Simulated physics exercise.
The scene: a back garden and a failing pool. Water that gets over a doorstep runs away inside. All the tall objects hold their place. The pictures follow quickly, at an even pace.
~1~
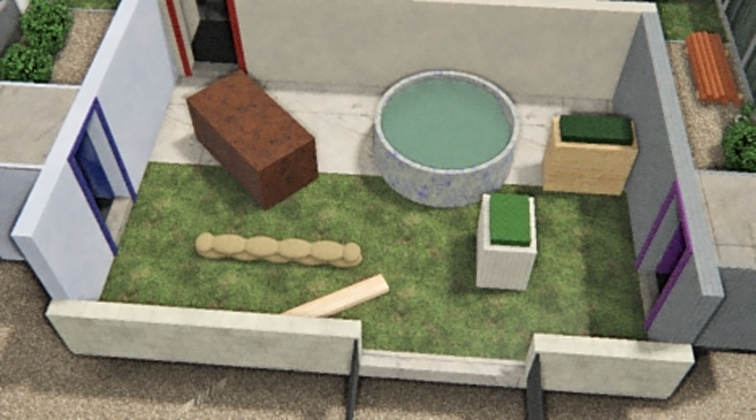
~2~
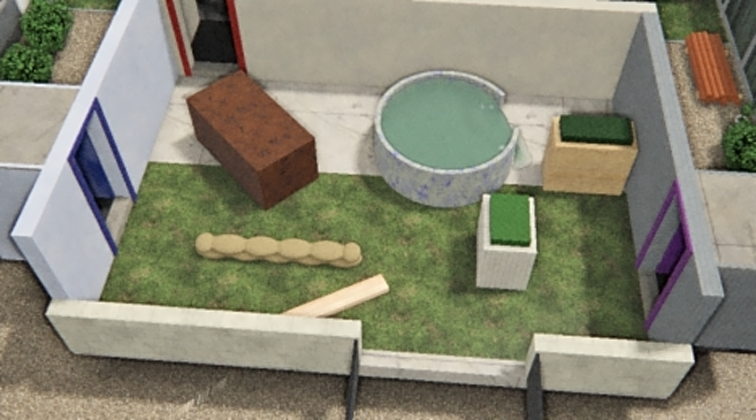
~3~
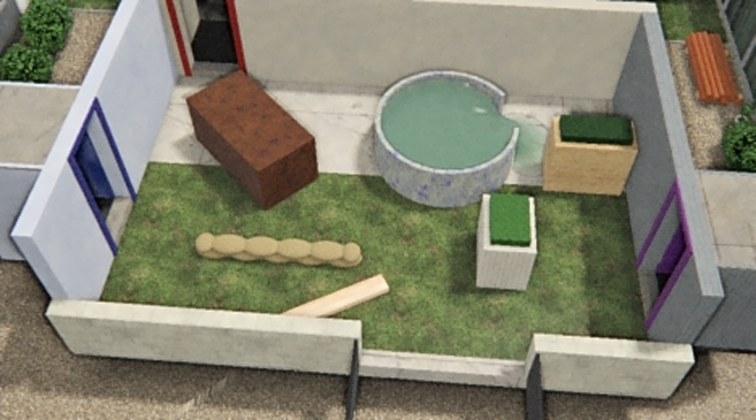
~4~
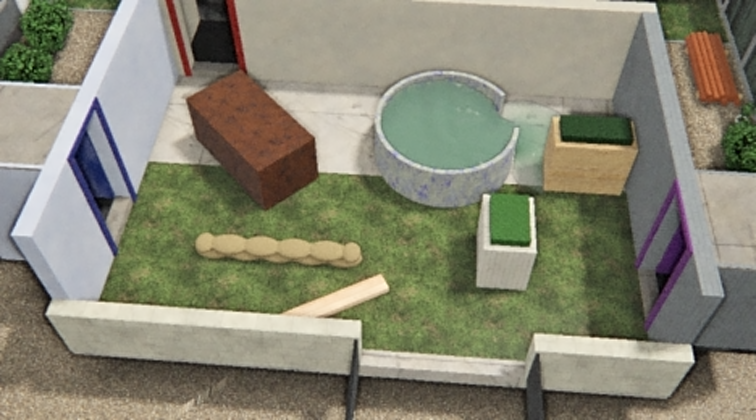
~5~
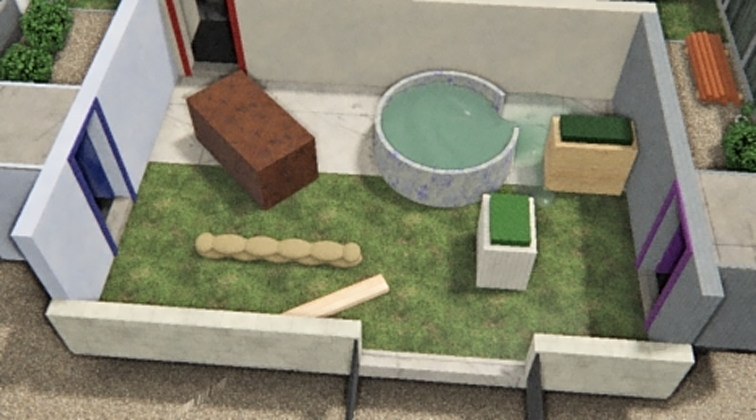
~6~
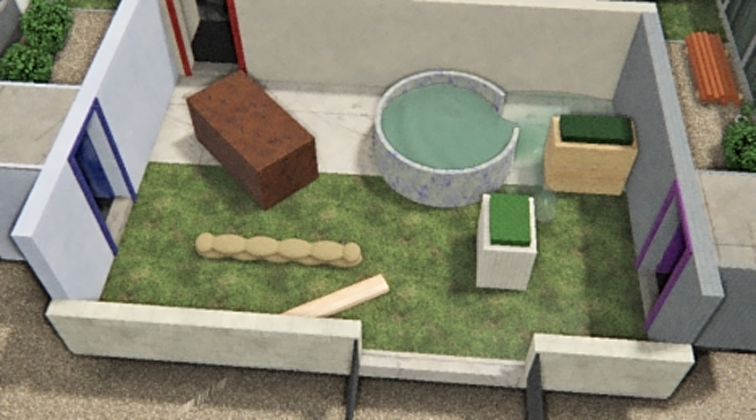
A round pool opens at its right side and water pours out around the wooden planter.
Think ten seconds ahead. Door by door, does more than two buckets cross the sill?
The blue door holds within the limit; the purple door floods; the red door holds within the limit.
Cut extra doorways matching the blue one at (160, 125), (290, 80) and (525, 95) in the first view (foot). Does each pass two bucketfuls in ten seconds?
In turn: Takes less, takes less, takes more.
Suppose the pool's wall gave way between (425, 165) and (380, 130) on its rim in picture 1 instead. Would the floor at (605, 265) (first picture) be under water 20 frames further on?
Verdict: Clear.
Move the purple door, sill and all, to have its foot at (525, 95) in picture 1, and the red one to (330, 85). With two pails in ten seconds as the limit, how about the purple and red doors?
Purple lets more in; red stays under.
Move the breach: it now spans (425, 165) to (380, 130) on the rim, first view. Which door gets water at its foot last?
The purple door.
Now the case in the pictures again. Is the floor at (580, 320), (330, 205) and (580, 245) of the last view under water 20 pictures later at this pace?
As listed: Covered, not flooded, covered.
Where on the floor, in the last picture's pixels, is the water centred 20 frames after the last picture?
I would point to (497, 148).
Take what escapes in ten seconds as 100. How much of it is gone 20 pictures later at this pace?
Near 0 in a hundred.
A moment on, water covers 15 % of the floor; the blue door not reached, the purple door not reached, the red door not reached.
Next, water covers 20 % of the floor; the blue door not reached, the purple door wet at the sill, nothing in, the red door not reached.
Then, water covers 30 % of the floor; the blue door not reached, the purple door wet at the sill, nothing in, the red door not reached.
Later, water covers 55 % of the floor; the blue door not reached, the purple door under two buckets in, the red door wet at the sill, nothing in.
In the end, water covers 85 % of the floor; the blue door wet at the sill, nothing in, the purple door over two buckets in, the red door wet at the sill, nothing in.
